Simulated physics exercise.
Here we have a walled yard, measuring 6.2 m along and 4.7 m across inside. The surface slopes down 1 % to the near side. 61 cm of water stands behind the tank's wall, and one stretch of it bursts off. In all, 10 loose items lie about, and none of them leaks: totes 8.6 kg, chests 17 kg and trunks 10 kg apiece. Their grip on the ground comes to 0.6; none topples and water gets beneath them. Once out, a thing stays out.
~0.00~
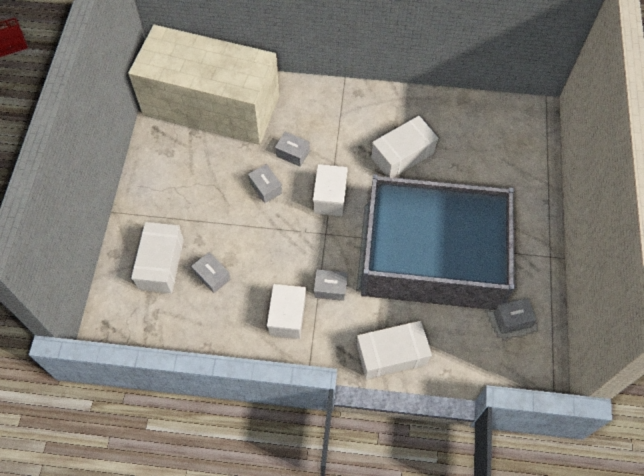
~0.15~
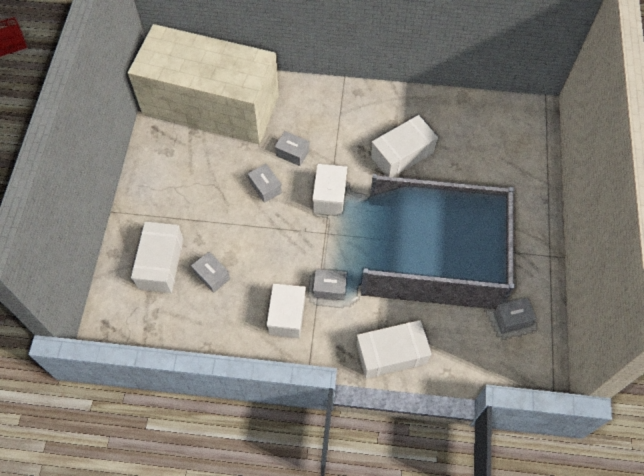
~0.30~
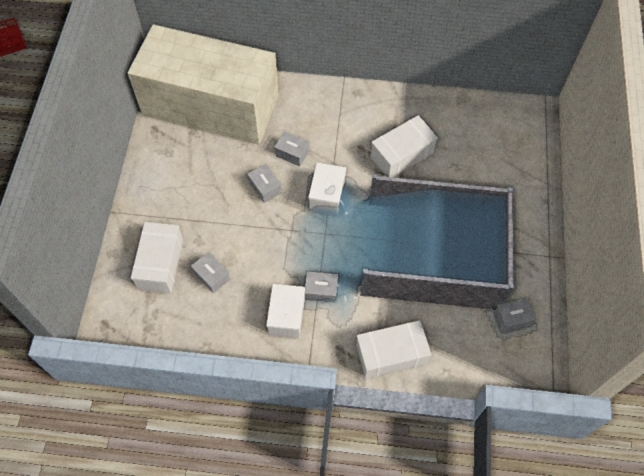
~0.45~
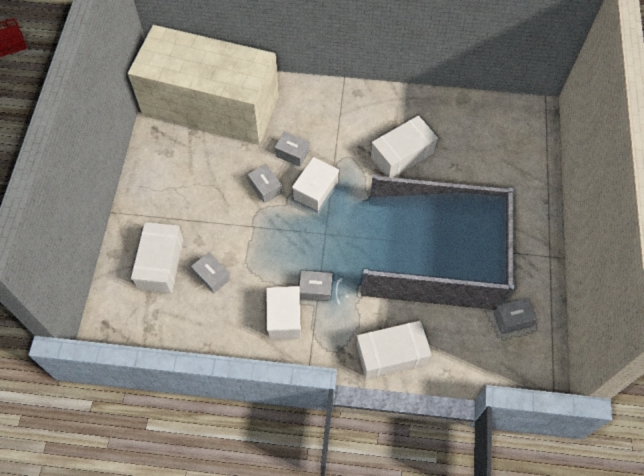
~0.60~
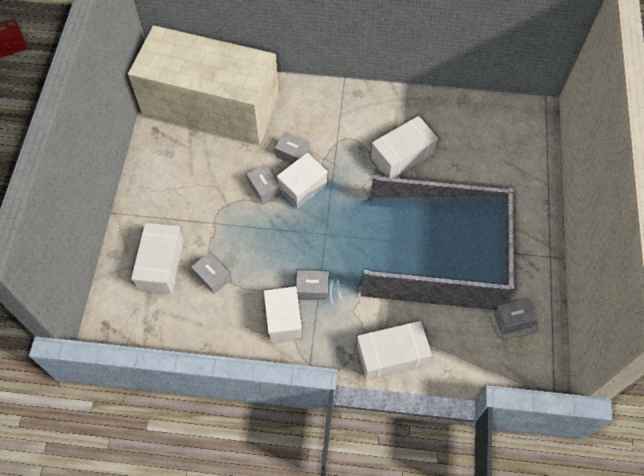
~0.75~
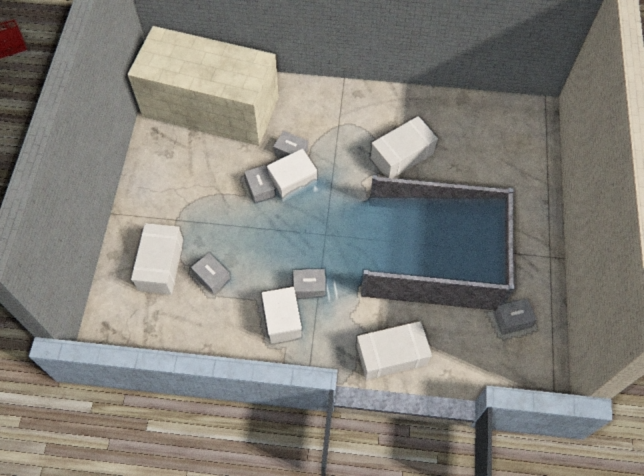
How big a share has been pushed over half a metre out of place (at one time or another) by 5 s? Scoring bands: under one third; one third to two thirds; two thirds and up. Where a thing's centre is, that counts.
The share is in the top band.
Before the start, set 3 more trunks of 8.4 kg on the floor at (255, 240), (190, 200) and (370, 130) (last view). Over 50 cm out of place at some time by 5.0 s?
Result, one by one: Exceeded, exceeded and not exceeded.
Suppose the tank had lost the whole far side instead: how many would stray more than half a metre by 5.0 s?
So the tally would be 4.
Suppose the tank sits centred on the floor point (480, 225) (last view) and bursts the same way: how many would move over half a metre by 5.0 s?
The count would be 7.
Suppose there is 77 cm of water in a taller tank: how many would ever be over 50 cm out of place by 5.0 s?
That would give 7.
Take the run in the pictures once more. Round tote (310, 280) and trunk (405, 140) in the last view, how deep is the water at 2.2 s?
First about 7 cm, second about 0 cm.
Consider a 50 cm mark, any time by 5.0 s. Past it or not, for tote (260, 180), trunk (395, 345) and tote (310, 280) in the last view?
Beyond the mark, within the mark, beyond the mark.
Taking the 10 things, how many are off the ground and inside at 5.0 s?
Then: 5.
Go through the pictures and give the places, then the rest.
In the first frame, a chest at (331, 183), on the bottom; a tote at (331, 282) rests on the ground; water covers 2.3 m2; 0 of 10 have shifted.
In the second frame, a chest at (330, 183), on the bottom; a tote at (330, 281) rests on the ground; 3.0 m2 under water; 0 of 10 have shifted.
In the third frame, a chest at (328, 182), on the bottom, 3 cm from its start; a tote at (321, 283) rests on the ground, 12 cm from its start; 3.7 m2 under water; 1 of 10 have shifted.
In the fourth frame, a chest at (316, 178), on the bottom, 21 cm from its start; a tote at (316, 283) rests on the ground, 19 cm from its start; 4.8 m2 under water; 2 of 10 have shifted.
In the fifth frame, a chest at (302, 173), on the bottom, 41 cm from its start; a tote at (312, 281) rests on the ground, 23 cm from its start; 6.2 m2 under water; 3 of 10 have shifted.
In the sixth frame, a chest at (292, 168) rests on the ground, 57 cm from its start; a tote at (309, 280) rests on the ground, 27 cm from its start; water covers 7.5 m2; 4 of 10 have shifted.
After 1.1 s 1 of 10 are over 50 cm from their spots; 1 afloat.
After 2.2 s 7 of 10 are over 50 cm from their spots; 4 afloat.
After 3.5 s 7 of 10 are over 50 cm from their spots; 6 afloat.
After 5.0 s 6 of 10 are over 50 cm from their spots, and 7 have been at some point; 5 afloat.
